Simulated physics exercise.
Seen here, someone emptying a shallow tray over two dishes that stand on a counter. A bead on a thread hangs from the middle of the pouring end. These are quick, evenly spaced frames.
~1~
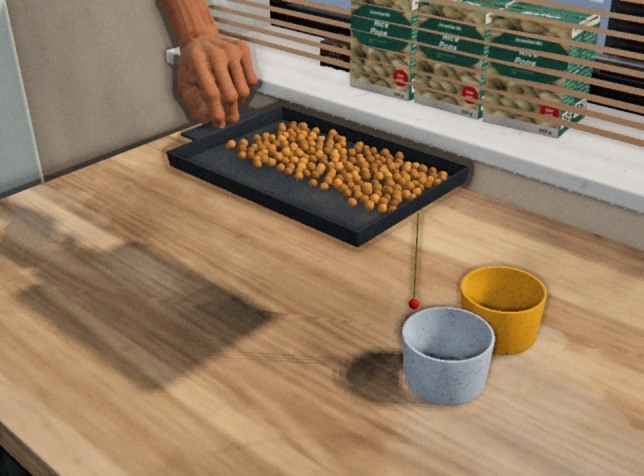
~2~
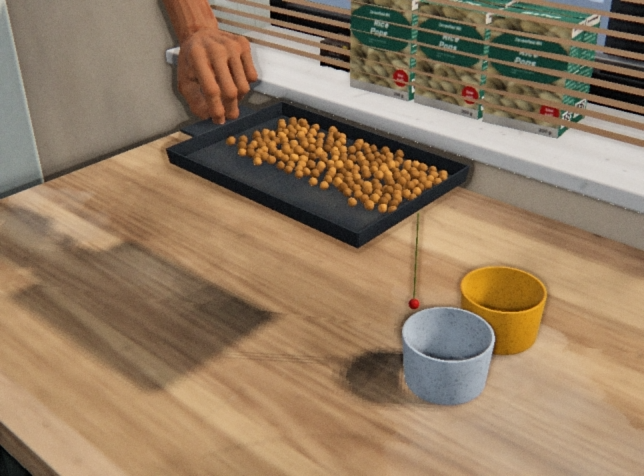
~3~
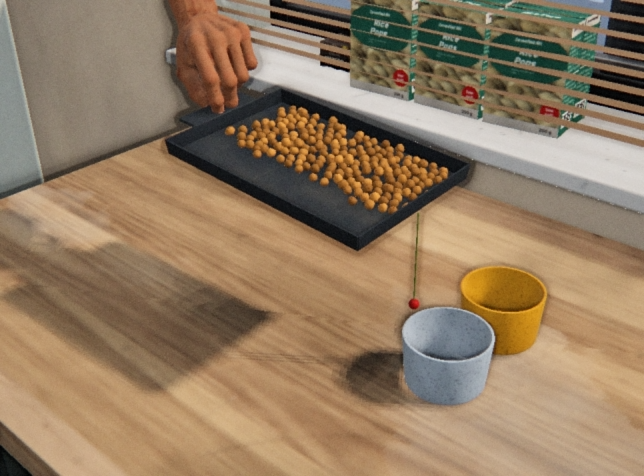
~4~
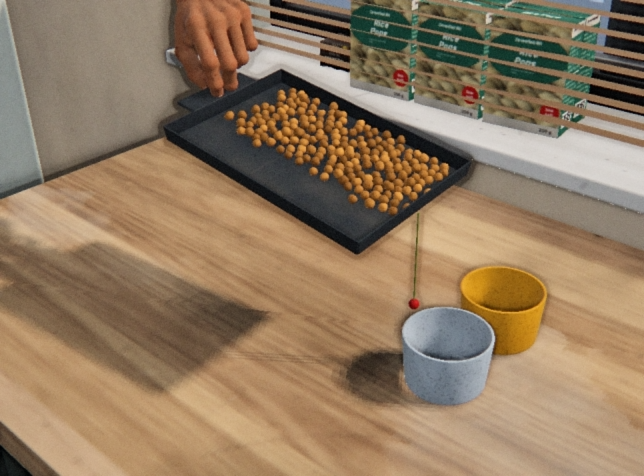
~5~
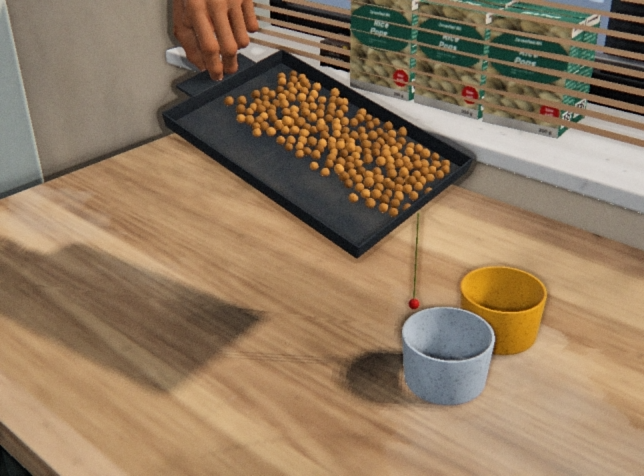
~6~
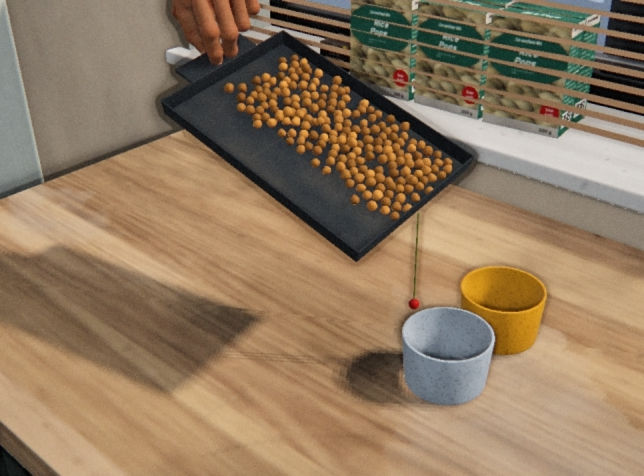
A dark shallow tray of roasted chickpeas is held by a hand at its upper left, above a pale wooden counter seen from a raised, fixed viewpoint. A red bead hangs on a thread beneath its near end, beside a grey-blue dish and a yellow one, with green boxes behind slatted blinds. The hand lifts the tray's far end steadily, its near edge slanting lower at the left corner, while the chickpeas stay spread across it.
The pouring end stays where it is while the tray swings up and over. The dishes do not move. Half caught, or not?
They take under half between them.
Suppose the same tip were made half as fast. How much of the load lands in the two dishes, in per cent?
It comes to 10 per cent or so.
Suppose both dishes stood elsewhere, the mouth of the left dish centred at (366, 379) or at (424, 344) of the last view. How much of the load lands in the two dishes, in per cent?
In turn 70 and 20 in a hundred.
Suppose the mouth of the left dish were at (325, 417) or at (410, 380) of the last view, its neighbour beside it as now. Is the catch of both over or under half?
One: Over half. Two: The smaller part.
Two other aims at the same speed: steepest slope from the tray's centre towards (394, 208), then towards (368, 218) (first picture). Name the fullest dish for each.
In turn: The left one; the left dish.
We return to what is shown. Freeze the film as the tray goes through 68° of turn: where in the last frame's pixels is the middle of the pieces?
At about (364, 201).
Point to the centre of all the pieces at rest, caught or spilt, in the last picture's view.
At about (372, 420).
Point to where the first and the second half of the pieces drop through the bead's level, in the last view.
First near (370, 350), later near (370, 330).
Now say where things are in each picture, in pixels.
The first frame shows corners of the pouring end near (358, 231) and (466, 167), level; middle of the load near (339, 166), roasted chickpeas; left dish near (484, 371); right dish near (538, 323); bead on its thread near (414, 304).
The second frame shows corners of the pouring end near (358, 232) and (467, 166), level; middle of the load near (339, 164).
The third frame shows corners of the pouring end near (358, 235) and (467, 164), tipped barely, lowest at the left corner; middle of the load near (339, 159).
The fourth frame shows corners of the pouring end near (358, 240) and (469, 161), tipped a little, lowest at the left corner; middle of the load near (340, 150).
The fifth frame shows corners of the pouring end near (359, 245) and (470, 158), tipped clearly, lowest at the left corner; middle of the load near (340, 143).
The sixth frame shows corners of the pouring end near (359, 250) and (472, 156), tipped clearly, lowest at the left corner; middle of the load near (342, 137); left dish near (484, 371); right dish near (538, 323).
Shortly afterwards, tray tipped steeply; all but a few on the tray; only a few outside both; a little in the air.
Next, tray tipped past a quarter turn; near a third on the tray; near a third outside both; near a quarter in the air.
Some moments later, tray tipped past a quarter turn; a little in the left dish; all but a few outside both.
In the end, tray tipped past a quarter turn; a little in the left dish; none at all in the right dish; all but a few outside both.
